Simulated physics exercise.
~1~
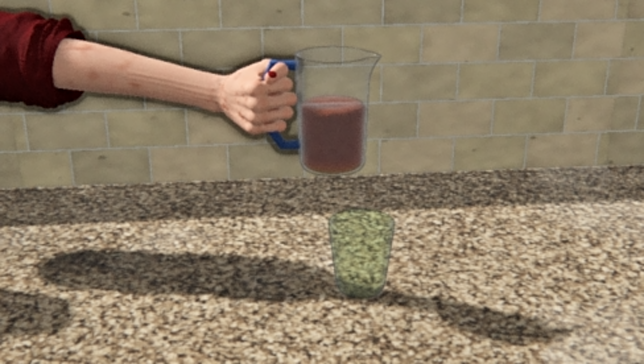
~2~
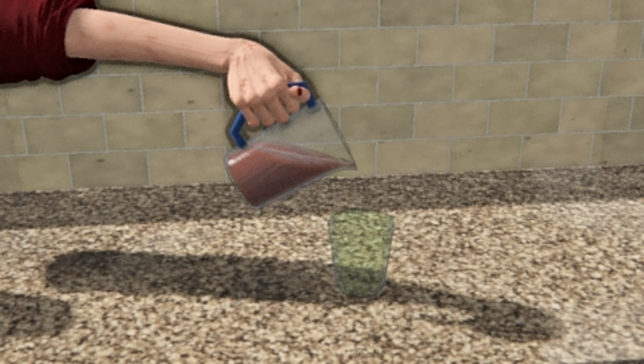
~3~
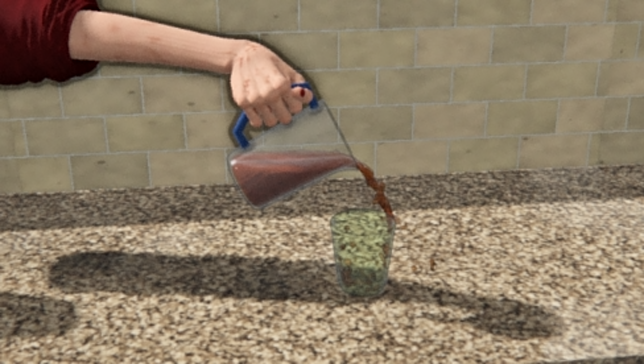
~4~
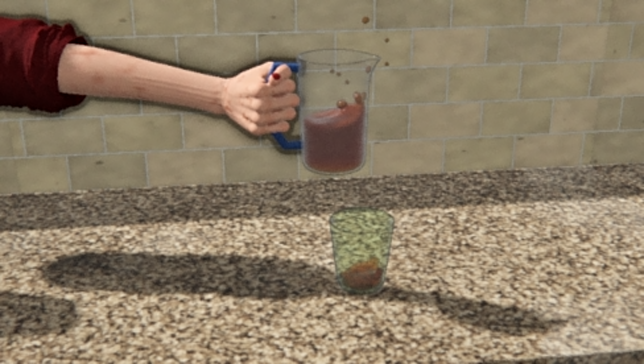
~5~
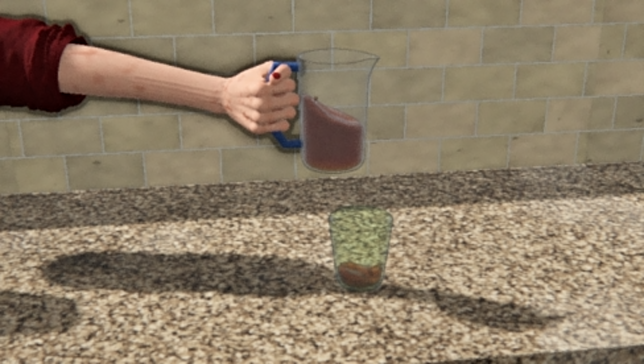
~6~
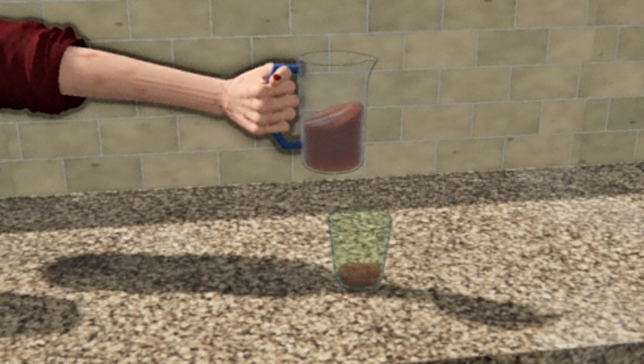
A speckled stone worktop before a pale tiled wall is seen from the front and slightly above, the view drifting a little sideways. A hand in a dark red sleeve reaches in from the left, holding a clear jug of reddish-brown tea by its blue handle above an empty, green-tinted glass. The hand tips the jug steeply to the right, and a thin stream runs from the spout into the glass. It then swings the jug upright, with a few drops flying near the rim. The tea sloshes in the jug, still well filled, while a shallow layer settles in the glass.
